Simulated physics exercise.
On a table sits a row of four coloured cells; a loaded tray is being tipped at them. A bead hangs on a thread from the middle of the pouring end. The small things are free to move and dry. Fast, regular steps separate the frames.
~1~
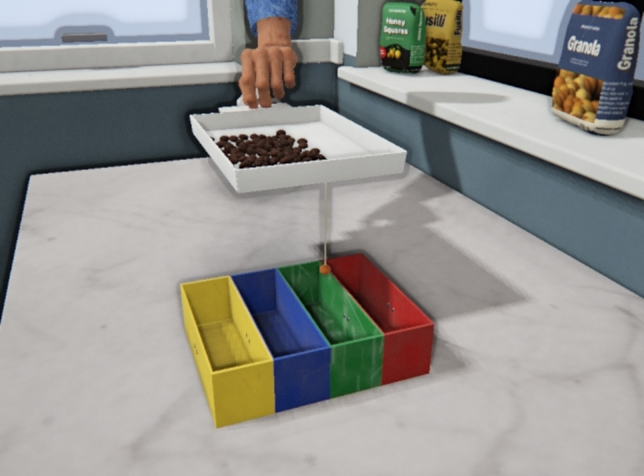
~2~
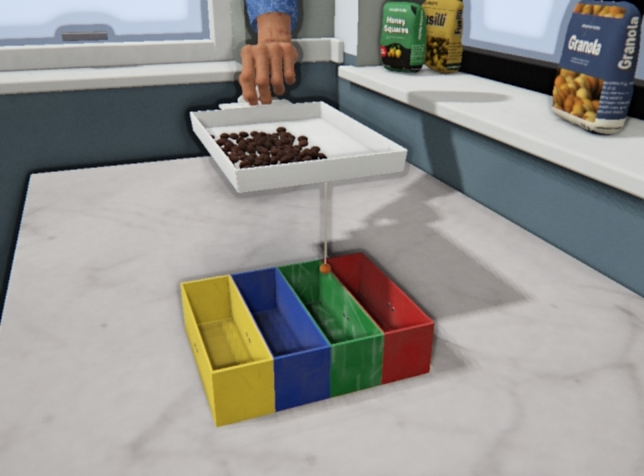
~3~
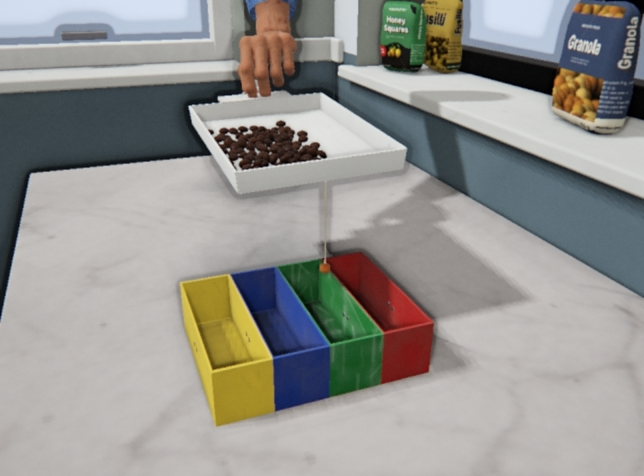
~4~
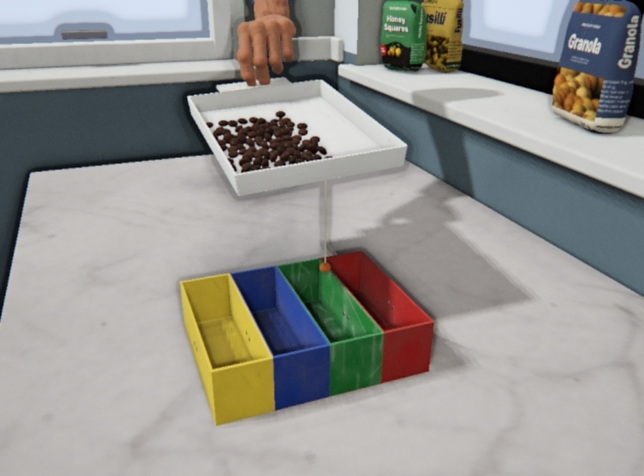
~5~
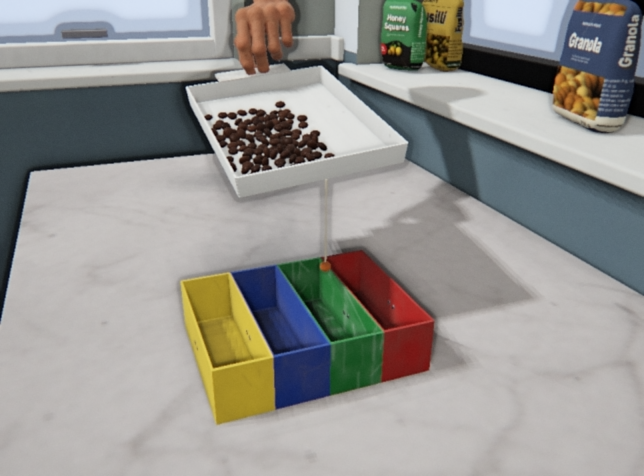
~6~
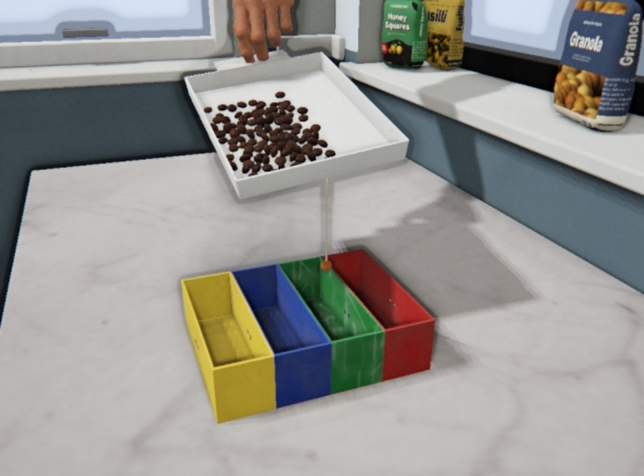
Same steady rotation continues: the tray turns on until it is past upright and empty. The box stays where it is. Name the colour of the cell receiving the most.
That is the blue one.
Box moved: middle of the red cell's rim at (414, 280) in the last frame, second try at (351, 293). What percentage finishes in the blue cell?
It comes to roughly 0 per cent in one try and roughly 80 per cent in the next.
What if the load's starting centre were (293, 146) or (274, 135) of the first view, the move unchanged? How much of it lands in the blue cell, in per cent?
About 70 %, then about 70 %.
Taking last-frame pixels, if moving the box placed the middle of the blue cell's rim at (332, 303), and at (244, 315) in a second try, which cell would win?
Taking the two placings in order, you'd get that yellow cell and then blue.
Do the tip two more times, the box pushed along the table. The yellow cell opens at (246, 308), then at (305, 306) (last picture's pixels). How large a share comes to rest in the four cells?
First case: Some 100 %; second case: Some 10 %.
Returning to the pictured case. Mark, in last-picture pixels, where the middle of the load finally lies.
Last view, resting centre - approx. (265, 345).
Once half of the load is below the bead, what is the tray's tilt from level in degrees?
My estimate is some 95 degrees.
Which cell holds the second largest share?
Second: The yellow cell.
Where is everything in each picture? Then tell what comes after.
In the first picture, corners of the pouring end (237, 169) and (404, 151), level; middle of the load (275, 154), flat chocolate drops; bead on its thread (325, 269); yellow cell (244, 389); blue cell (302, 375); green cell (356, 362); red cell (407, 349).
In the second picture, corners of the pouring end (238, 169) and (404, 150), level; middle of the load (275, 152).
In the third picture, corners of the pouring end (237, 171) and (404, 148), tipped barely, lowest at the left corner; middle of the load (274, 149).
In the fourth picture, corners of the pouring end (237, 174) and (404, 145), tipped a little, lowest at the left corner; middle of the load (274, 144).
In the fifth picture, corners of the pouring end (237, 176) and (405, 142), tipped a little, lowest at the left corner; middle of the load (274, 139).
In the sixth picture, corners of the pouring end (238, 179) and (406, 139), tipped clearly, lowest at the left corner; middle of the load (274, 135); yellow cell (245, 384); blue cell (303, 370); green cell (357, 358); red cell (408, 345).
Just after the last frame, tray tipped steeply; every one on the tray.
A moment on, tray tipped right over; roughly a third on the tray; roughly a quarter in the yellow cell; roughly a quarter in the blue cell; roughly a quarter falling or outside the box.
Further on, tray tipped past a quarter turn; just a few on the tray; roughly two thirds in the blue cell; roughly a third in the yellow cell; just a few falling or outside the box.
When it is over, tray tipped past a quarter turn; just a few on the tray; roughly two thirds in the blue cell; roughly a third in the yellow cell; not one in the green cell; not one in the red cell; just a few outside the box.
